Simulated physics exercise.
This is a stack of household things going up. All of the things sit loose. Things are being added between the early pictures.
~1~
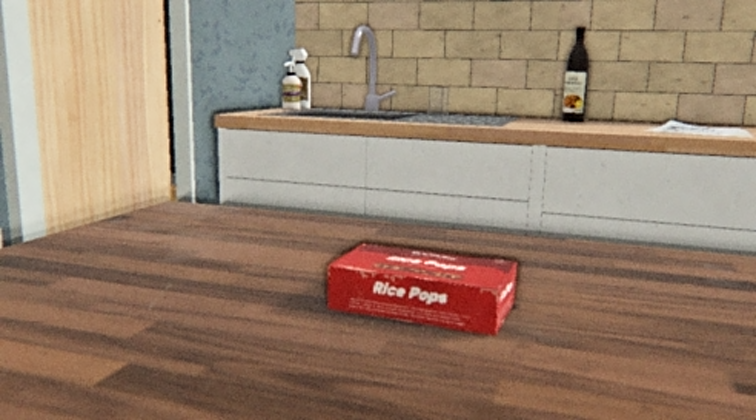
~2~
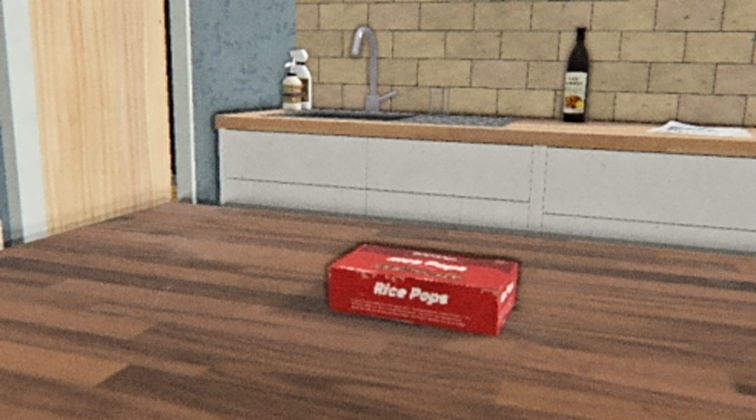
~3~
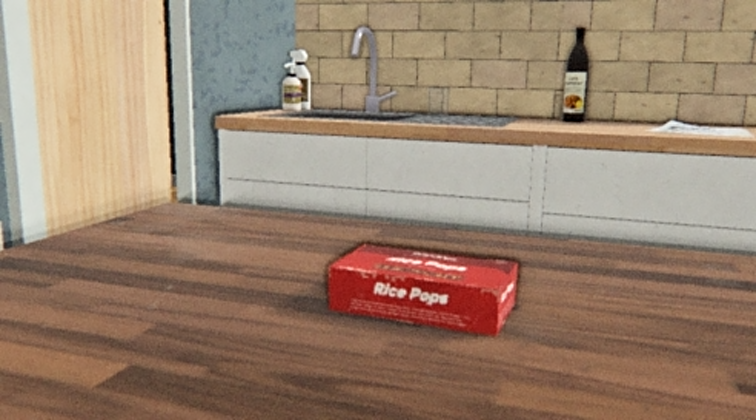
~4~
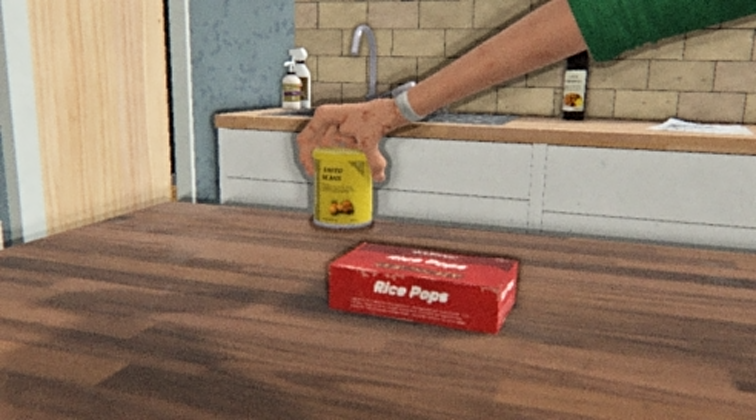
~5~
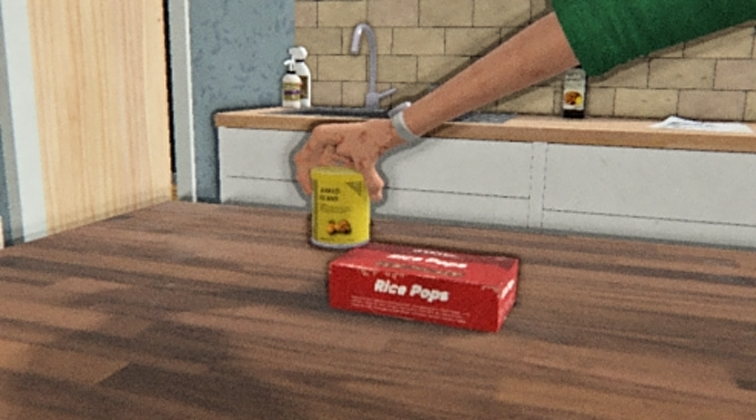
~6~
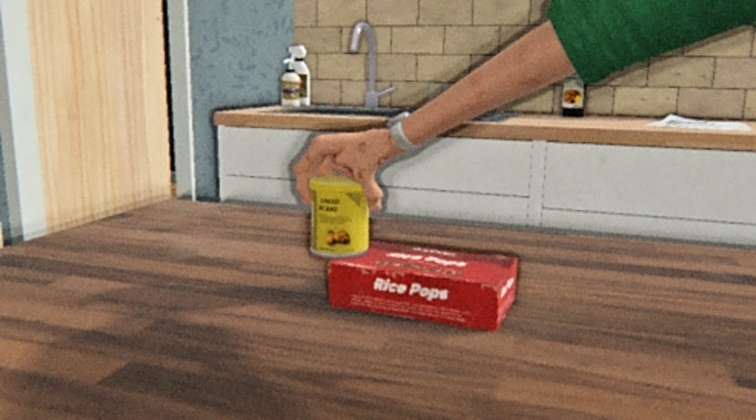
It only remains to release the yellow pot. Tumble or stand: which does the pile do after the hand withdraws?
Doesn't stay together.
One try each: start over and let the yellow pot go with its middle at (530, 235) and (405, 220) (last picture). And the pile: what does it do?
On the first release the pile caves in, while on the second it stays intact.
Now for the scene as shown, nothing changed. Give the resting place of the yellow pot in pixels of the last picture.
The object winds up at approximately (280, 257).
Then, 0.36 s on from there, yellow pot now fallen.
Then, 0.72 s on from there, nothing new.
In the end, fallen, yellow pot; red packet unmoved. At the end, from the last picture's camera, yellow pot near (280, 258). The pile gives way.
